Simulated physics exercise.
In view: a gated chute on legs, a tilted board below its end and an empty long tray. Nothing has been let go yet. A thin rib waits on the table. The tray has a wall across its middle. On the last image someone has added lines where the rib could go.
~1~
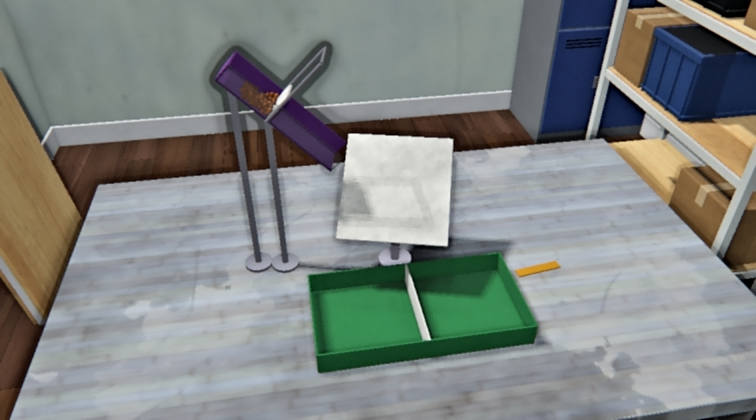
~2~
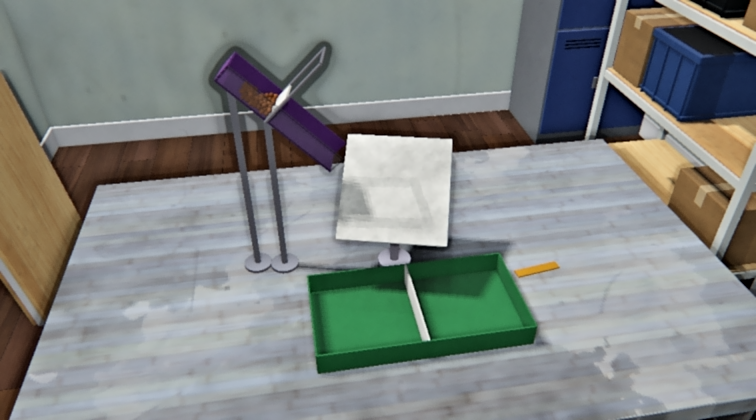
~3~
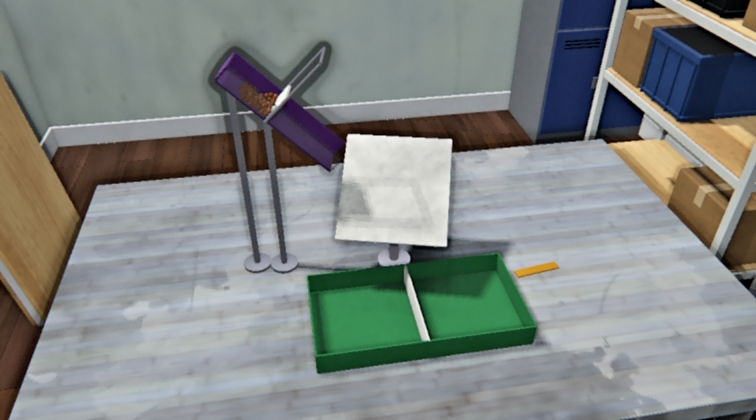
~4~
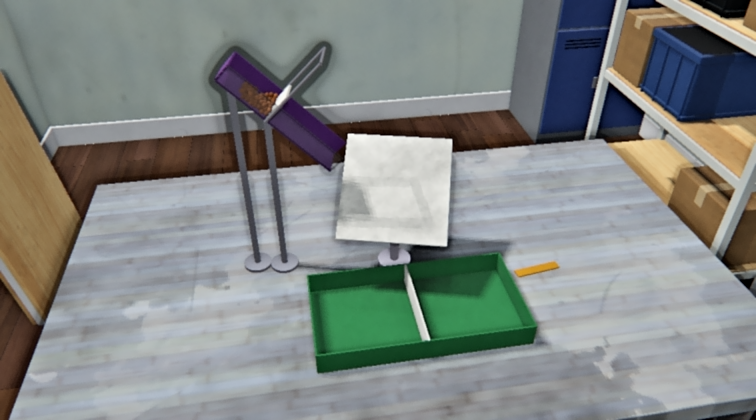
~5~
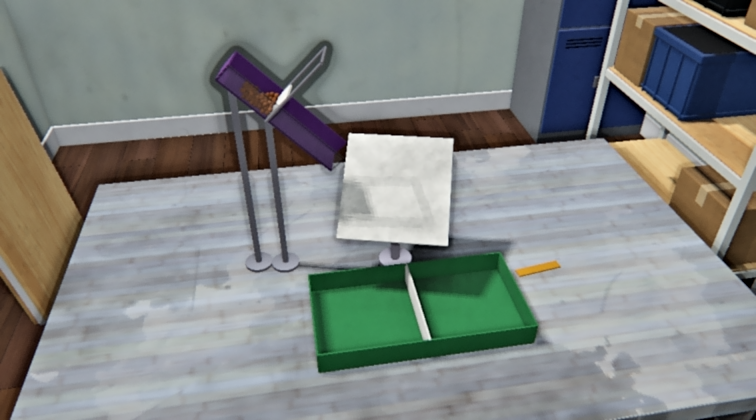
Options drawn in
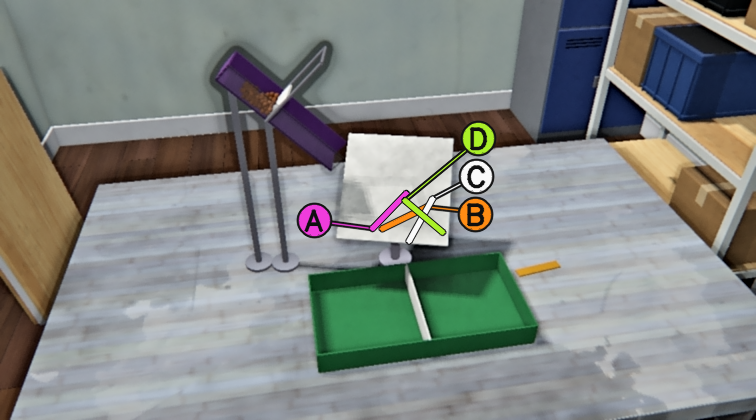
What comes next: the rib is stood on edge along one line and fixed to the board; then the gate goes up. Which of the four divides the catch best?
D.
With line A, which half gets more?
Left.
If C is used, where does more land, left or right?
The left half.
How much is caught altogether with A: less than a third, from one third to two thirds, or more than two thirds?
It is more than two thirds.
On the marked copy, line A from (406, 193) to (372, 228); line B from (427, 206) to (382, 228); line C from (432, 198) to (409, 241); line D from (404, 200) to (442, 232).
For line A, of what is caught, all but a few in the left half, a small share in the right.
For line B, of what is caught, the bulk in the left half, a small share in the right.
For line C, of what is caught, the bulk in the left half, a small share in the right.
For line D, of what is caught, close to half in the left half, close to half in the right.
